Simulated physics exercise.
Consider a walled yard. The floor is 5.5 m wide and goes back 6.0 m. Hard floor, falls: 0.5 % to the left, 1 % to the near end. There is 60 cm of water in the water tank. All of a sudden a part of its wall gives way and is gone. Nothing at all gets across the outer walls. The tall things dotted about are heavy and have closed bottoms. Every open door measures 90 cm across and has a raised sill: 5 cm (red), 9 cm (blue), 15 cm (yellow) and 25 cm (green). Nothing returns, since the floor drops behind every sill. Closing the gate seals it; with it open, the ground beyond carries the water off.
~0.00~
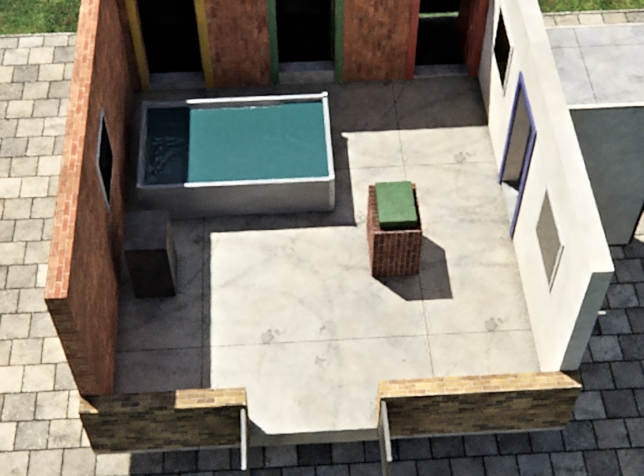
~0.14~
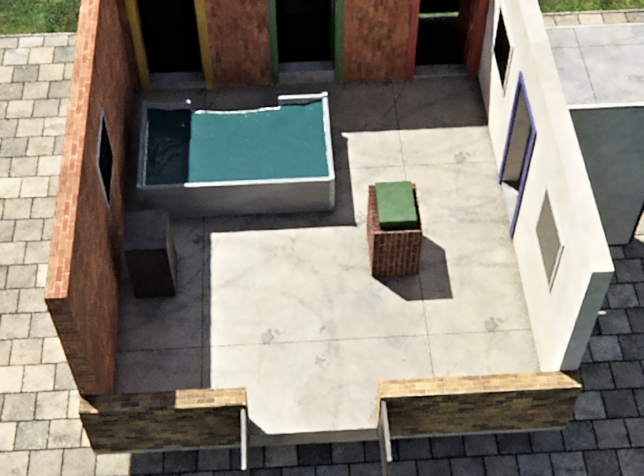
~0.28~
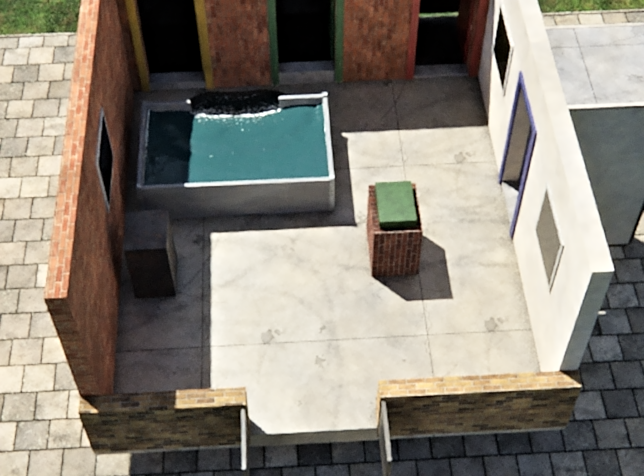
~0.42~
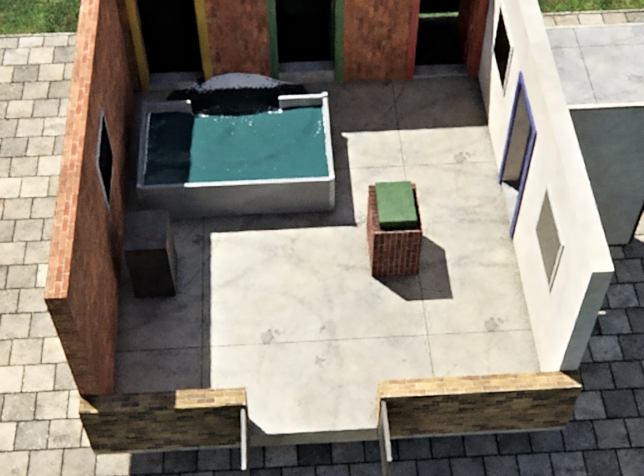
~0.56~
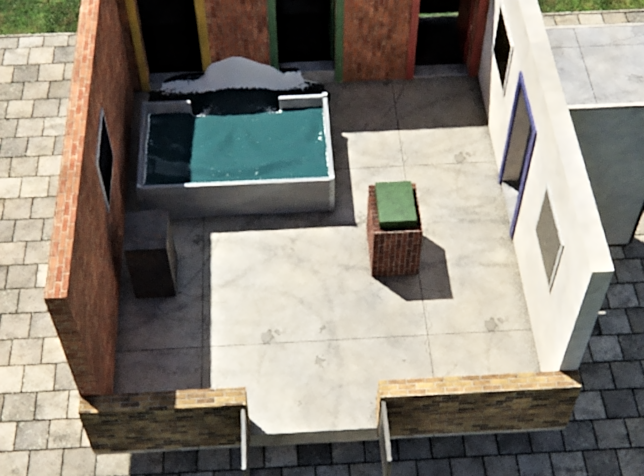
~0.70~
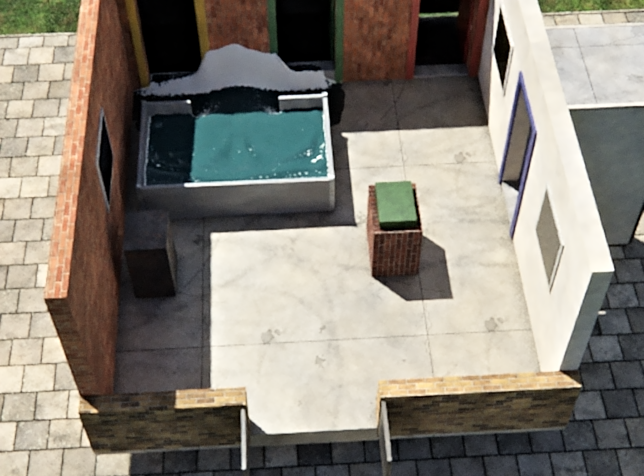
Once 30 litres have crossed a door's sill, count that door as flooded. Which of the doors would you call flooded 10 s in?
I would call the red door flooded; I would call the blue door not flooded; I would call the yellow door flooded; I would call the green door not flooded.
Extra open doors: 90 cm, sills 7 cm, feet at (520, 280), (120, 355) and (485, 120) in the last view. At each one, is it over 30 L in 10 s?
In that order: Below, not over, above.
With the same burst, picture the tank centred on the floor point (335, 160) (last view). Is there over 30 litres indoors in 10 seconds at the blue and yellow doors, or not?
Blue: Within limit; yellow: Within limit.
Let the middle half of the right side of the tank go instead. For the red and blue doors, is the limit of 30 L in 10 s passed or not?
Result against the limit at red: Limit broken; result at blue: Limit broken.
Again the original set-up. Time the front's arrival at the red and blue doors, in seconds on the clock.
Arrival: Red 1.5 s, blue 2.4 s.
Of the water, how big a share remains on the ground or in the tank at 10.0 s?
I'd put it at some 84 percent still there.
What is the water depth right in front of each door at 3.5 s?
Door by door in cm, red shows 8, blue shows 9, yellow shows 24, green shows 17.
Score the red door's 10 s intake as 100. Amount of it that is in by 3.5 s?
About 10 per cent.
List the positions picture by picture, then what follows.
Still water, 60 cm deep, in the water tank at (235, 143), in the first picture.
Water pours out on the water tank's far side and has run 0.7 m, to a hidden place; typically 8 cm deep outside, 60 cm at the water tank's back, in the second picture.
The front is at a hidden place, 1.0 m from the gap on the water tank's far side; 1.1 m2 of floor is under water; 60 cm left at the back of the water tank, in the third picture.
The front is at (296, 86), 1.3 m from the gap on the water tank's far side; 1.8 m2 of floor is under water; 59 cm left at the back of the water tank, in the fourth picture.
Water pours out on the water tank's far side and has run 1.6 m, to (318, 85); typically 12 cm deep outside, 53 cm at the water tank's back, in the fifth picture.
The front is at (135, 94), 1.9 m from the gap on the water tank's far side; 2.5 m2 of floor is under water; 51 cm left at the back of the water tank, in the sixth picture.
After 1.4 s water covers 15 % of the floor and is deepest (48 cm) near (236, 94); red door not reached, blue door not reached, yellow door 29 cm at the sill, 33 L in, green door 25 cm at the sill, 2 L in.
After 2.2 s water covers 30 % of the floor and is deepest (40 cm) near (134, 99); red door 5 cm at the sill, 0 L in, blue door not reached, yellow door 28 cm at the sill, 84 L in, green door 21 cm at the sill, 7 L in.
After 3.5 s water covers 50 % of the floor and is deepest (27 cm) near (236, 94); red door 8 cm at the sill, 9 L in, blue door 9 cm at the sill, 1 L in, yellow door 24 cm at the sill, 136 L in, green door 17 cm at the sill, 8 L in.
After 6.0 s water covers 80 % of the floor and is deepest (18 cm) near (225, 128); red door 10 cm at the sill, 50 L in, blue door 7 cm at the sill, 1 L in, yellow door 16 cm at the sill, 165 L in, green door 11 cm at the sill, 8 L in.
After 10.0 s water covers 95 % of the floor and is deepest (12 cm) near (537, 401); red door 7 cm at the sill, 84 L in, blue door 4 cm at the sill, 1 L in, yellow door 11 cm at the sill, 166 L in, green door 7 cm at the sill, 8 L in.
